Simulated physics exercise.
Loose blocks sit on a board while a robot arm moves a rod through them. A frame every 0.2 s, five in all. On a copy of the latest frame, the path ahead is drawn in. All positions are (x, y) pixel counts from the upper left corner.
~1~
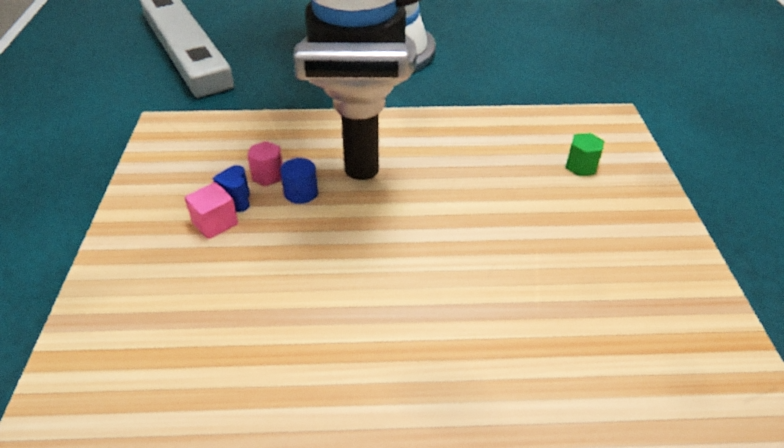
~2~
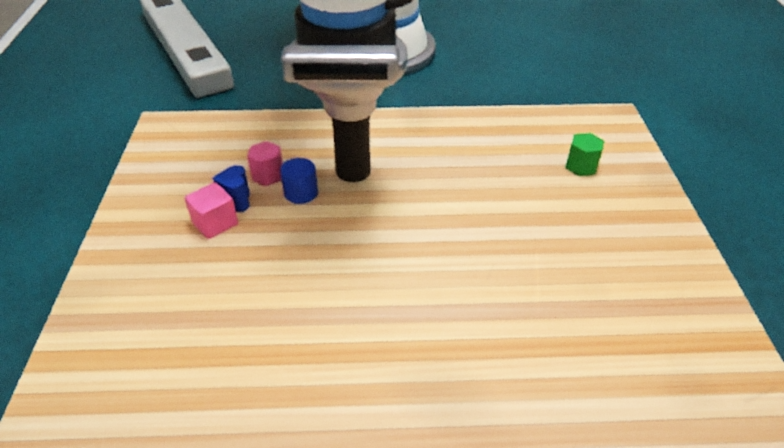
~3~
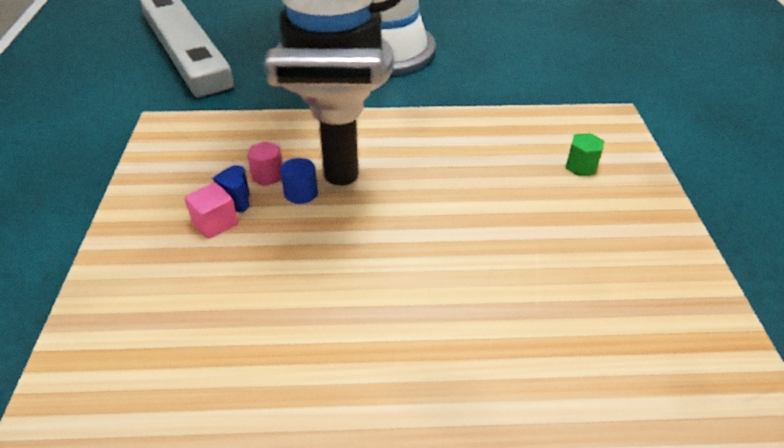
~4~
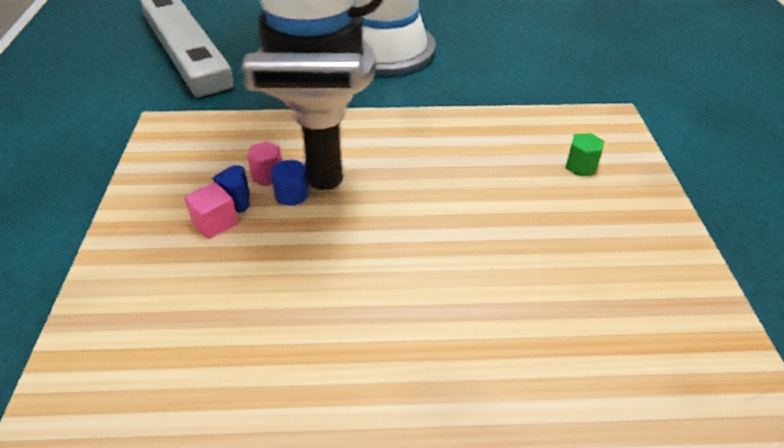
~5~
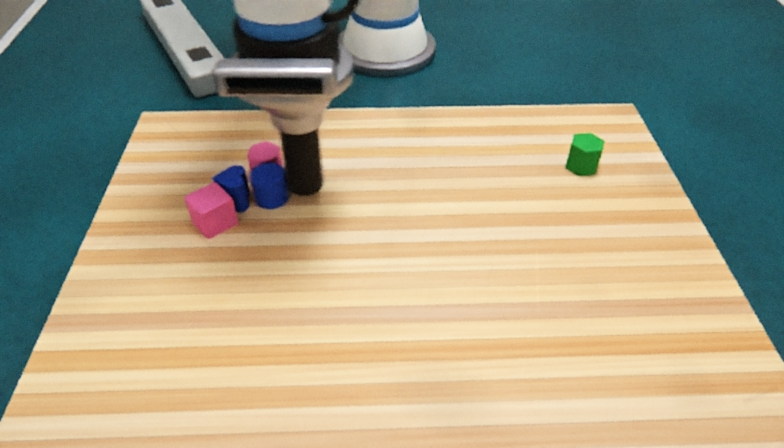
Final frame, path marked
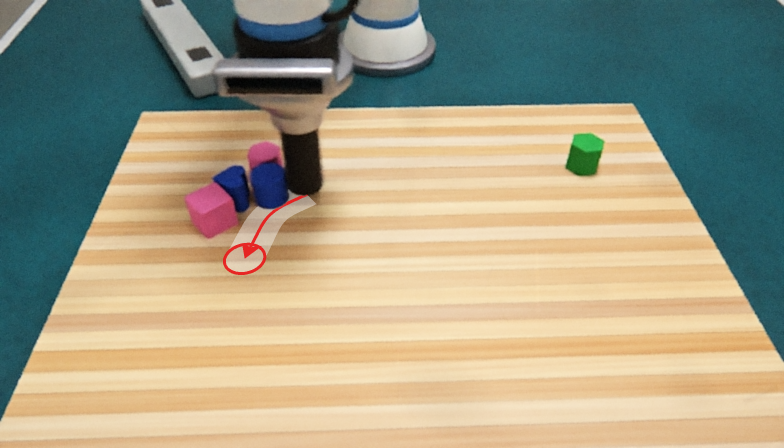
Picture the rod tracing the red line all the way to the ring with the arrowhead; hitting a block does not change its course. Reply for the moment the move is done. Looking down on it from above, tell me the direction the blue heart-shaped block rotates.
Spin direction: Clockwise.
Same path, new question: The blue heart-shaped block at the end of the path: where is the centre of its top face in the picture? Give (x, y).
I'd expect the centre of its top face to be at (207, 172).
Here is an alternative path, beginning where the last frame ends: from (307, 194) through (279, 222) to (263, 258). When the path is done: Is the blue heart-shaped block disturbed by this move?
It does get moved.
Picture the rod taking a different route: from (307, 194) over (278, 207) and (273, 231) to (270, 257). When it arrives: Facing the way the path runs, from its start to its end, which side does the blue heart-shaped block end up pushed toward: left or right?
Answer: Right.
The drawn path runs from (307, 194) over (277, 209) and (258, 232) to (245, 259).
On the path given first. One third of the way, rod at (274, 200); pink square block at (202, 198), turned 20° anticlockwise; blue heart-shaped block at (210, 173), turned 20° clockwise; blue circular block at (237, 180).
Two thirds of the way, rod at (256, 222); pink square block at (201, 199), turned 20° anticlockwise; blue heart-shaped block at (207, 172), turned 20° clockwise; blue circular block at (233, 181).
At the end, rod at (242, 248); pink square block at (201, 199), turned 20° anticlockwise; blue heart-shaped block at (207, 172), turned 20° clockwise; pink six-sided block not moved; blue circular block at (233, 181).
